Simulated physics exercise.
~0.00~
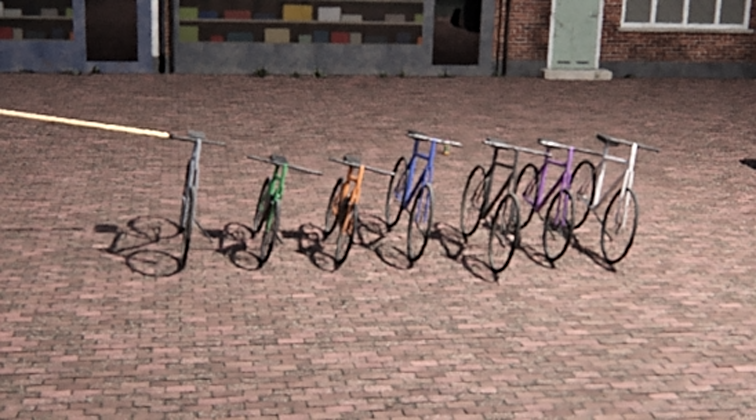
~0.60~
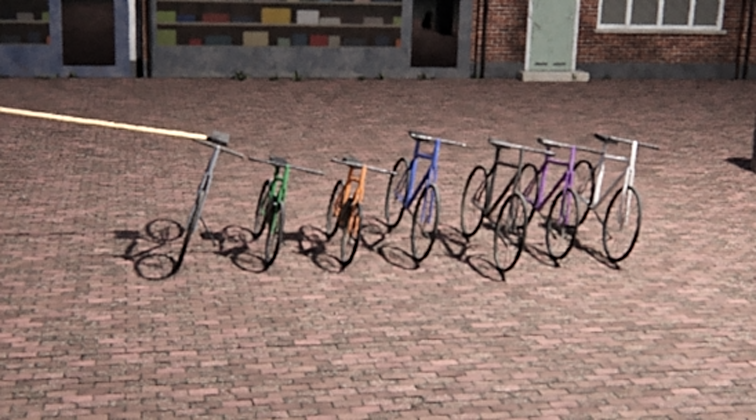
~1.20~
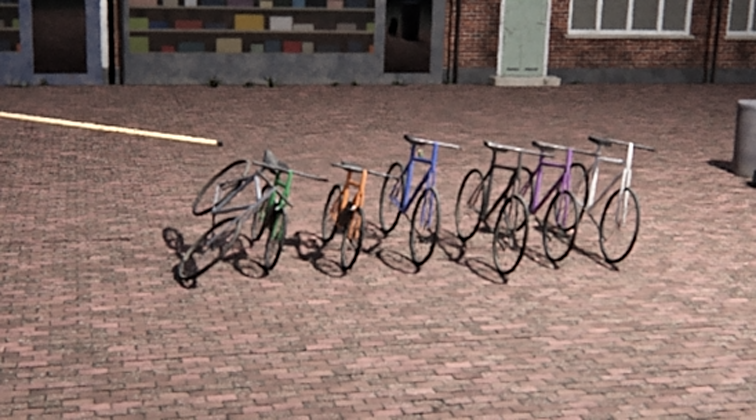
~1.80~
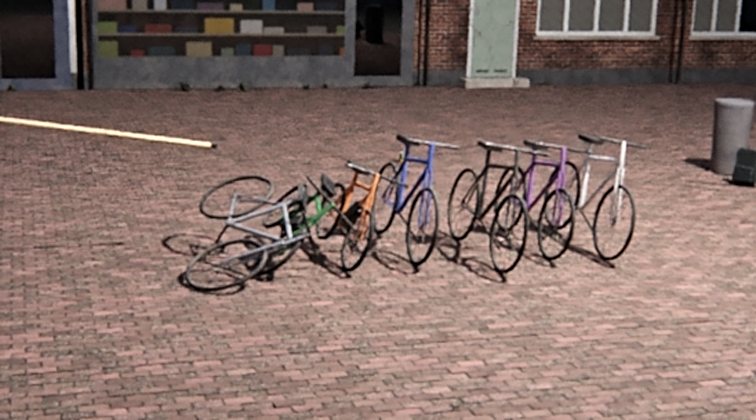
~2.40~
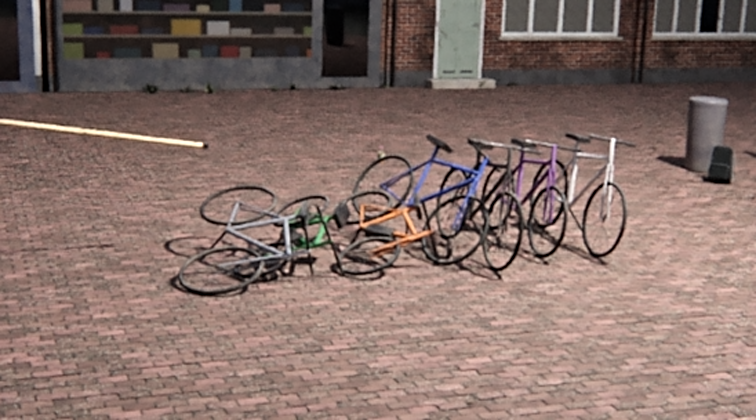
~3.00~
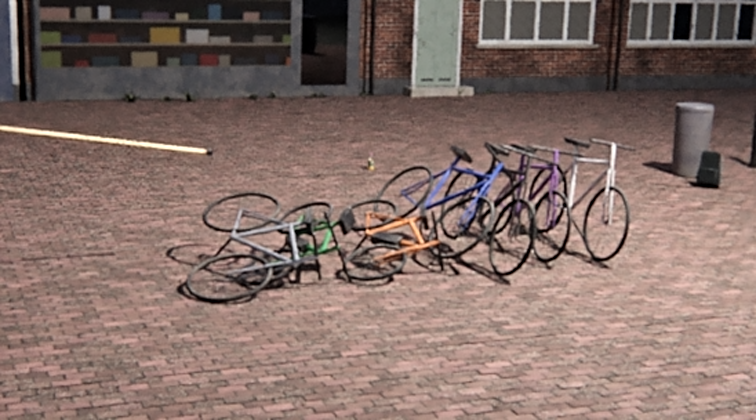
A pole tips the first bicycle, toppling green and orange ones before blue leans against others.
